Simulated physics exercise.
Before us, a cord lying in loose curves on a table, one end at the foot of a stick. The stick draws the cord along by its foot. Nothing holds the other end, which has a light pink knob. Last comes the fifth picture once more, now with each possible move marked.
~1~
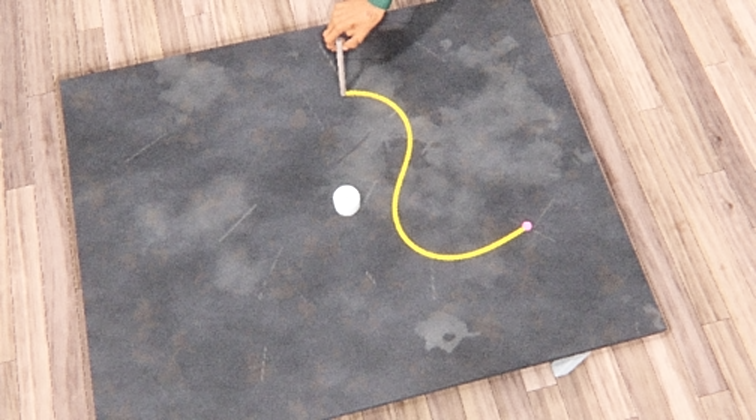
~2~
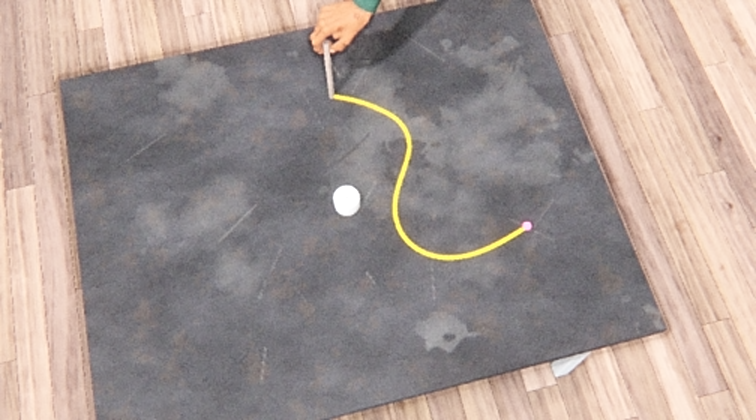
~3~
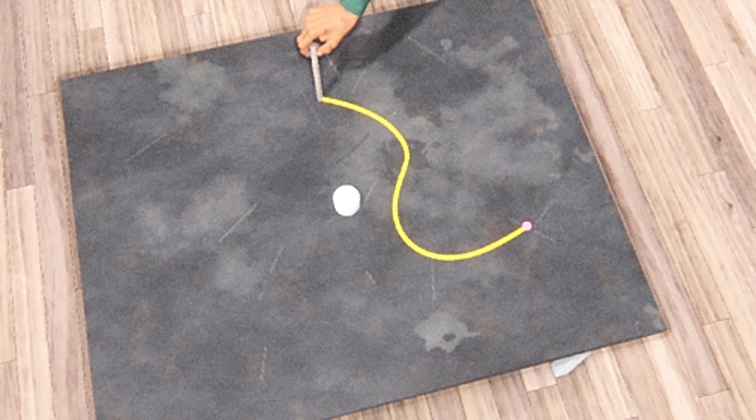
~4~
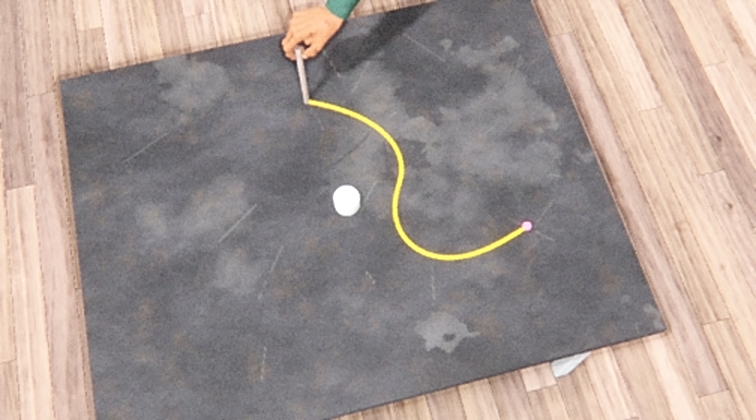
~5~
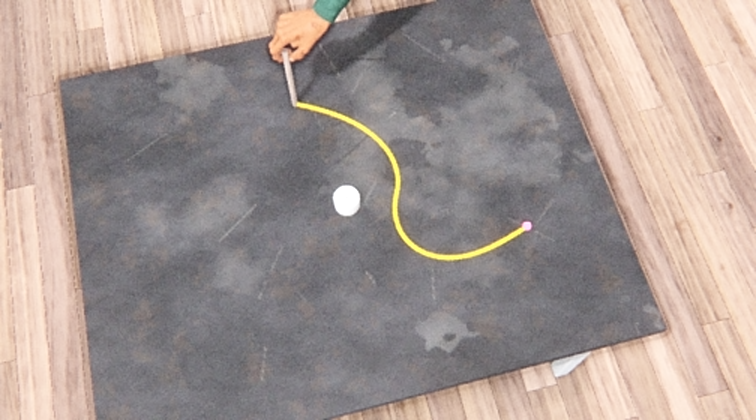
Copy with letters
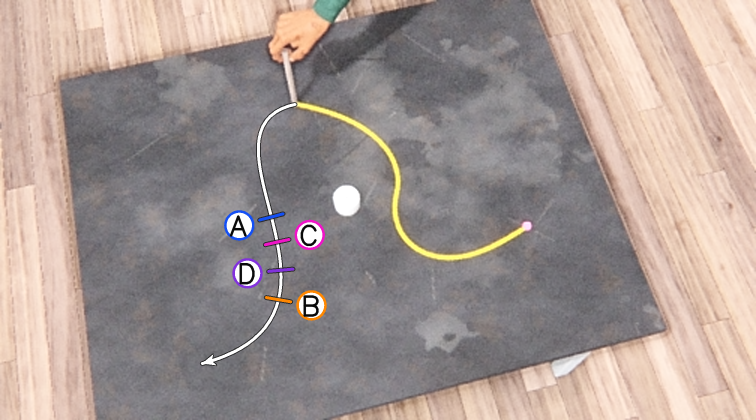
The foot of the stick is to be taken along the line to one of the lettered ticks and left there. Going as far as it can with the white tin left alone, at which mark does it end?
Mark D.
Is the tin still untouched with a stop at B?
No.
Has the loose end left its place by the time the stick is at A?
No.
On the marked copy, A at (271, 217); B at (278, 300); C at (277, 242); D at (281, 270); the route from (295, 104) via (276, 235) to (202, 364).
Following D. Soon after the start, foot of the stick (258, 150), middle of the cord (395, 203), free end (527, 226).
Later, foot of the stick (270, 212), middle of the cord (395, 203), free end (527, 226).
In the end, foot of the stick (281, 271), middle of the cord (395, 203), free end (527, 226); nothing has been touched.
As for the rest, A is safe but short; B brings the cord against the tin; C is safe but short.
